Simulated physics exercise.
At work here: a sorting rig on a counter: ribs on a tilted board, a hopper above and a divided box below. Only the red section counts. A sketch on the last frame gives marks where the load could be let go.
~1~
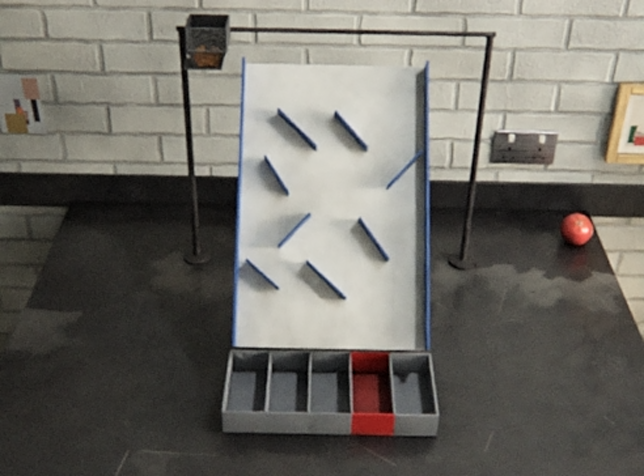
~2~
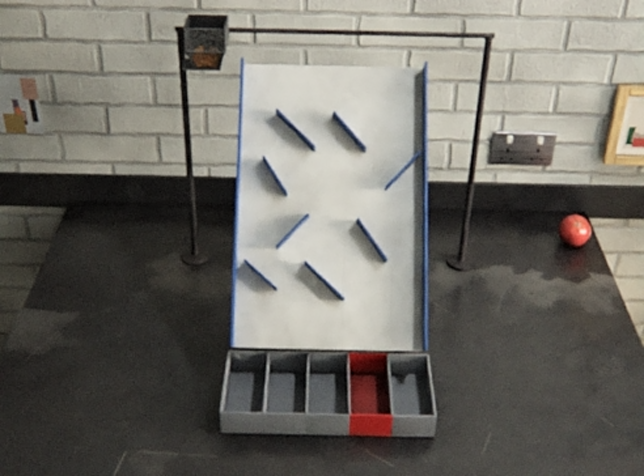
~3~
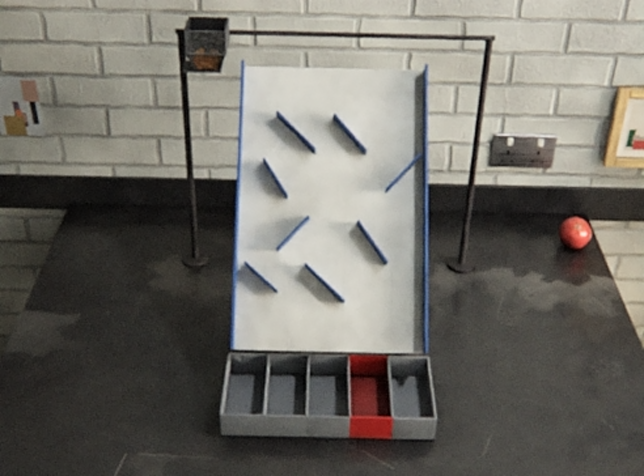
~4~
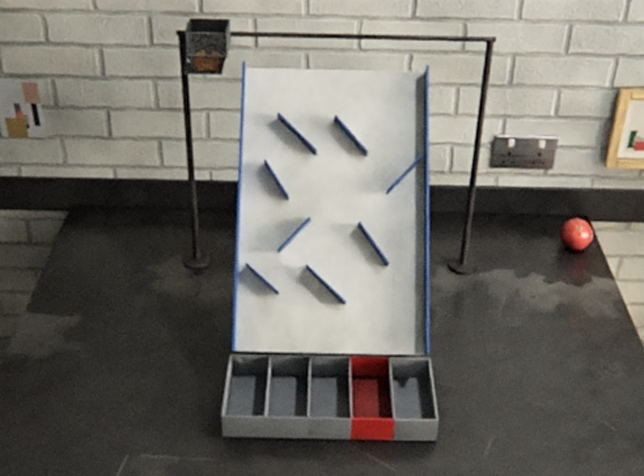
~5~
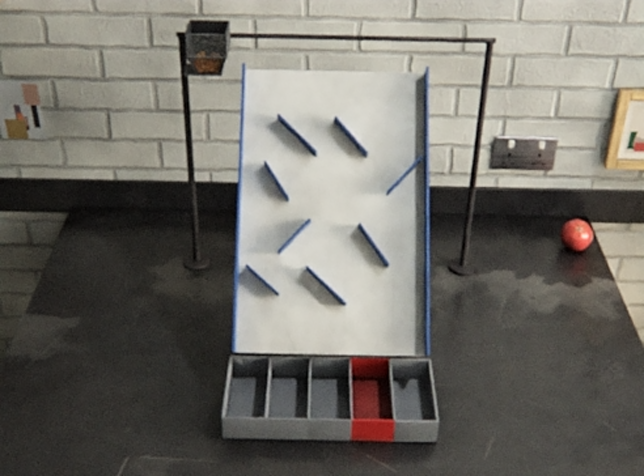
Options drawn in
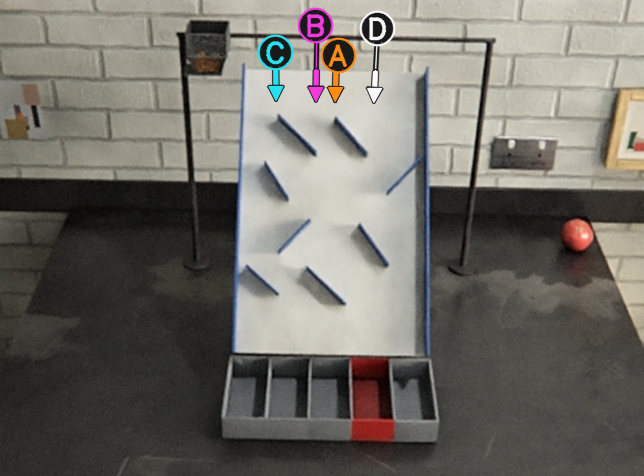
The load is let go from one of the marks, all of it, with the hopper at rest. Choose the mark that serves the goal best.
Go for B.
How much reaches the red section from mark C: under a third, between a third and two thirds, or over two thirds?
Mark C gives under a third.
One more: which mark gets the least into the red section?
D it is.
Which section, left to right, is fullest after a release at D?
The fifth.
On the marked copy, mark A meets the board at (335, 96); mark B meets the board at (315, 96); mark C meets the board at (276, 95); mark D meets the board at (374, 97).
For mark A, roughly a third in the red section, roughly half in other sections, just a few outside the box.
For mark B, roughly half in the red section, roughly a third in other sections.
For mark C, roughly a quarter in the red section, roughly two thirds in other sections, just a few outside the box.
For mark D, about a tenth in the red section, the larger part in other sections.
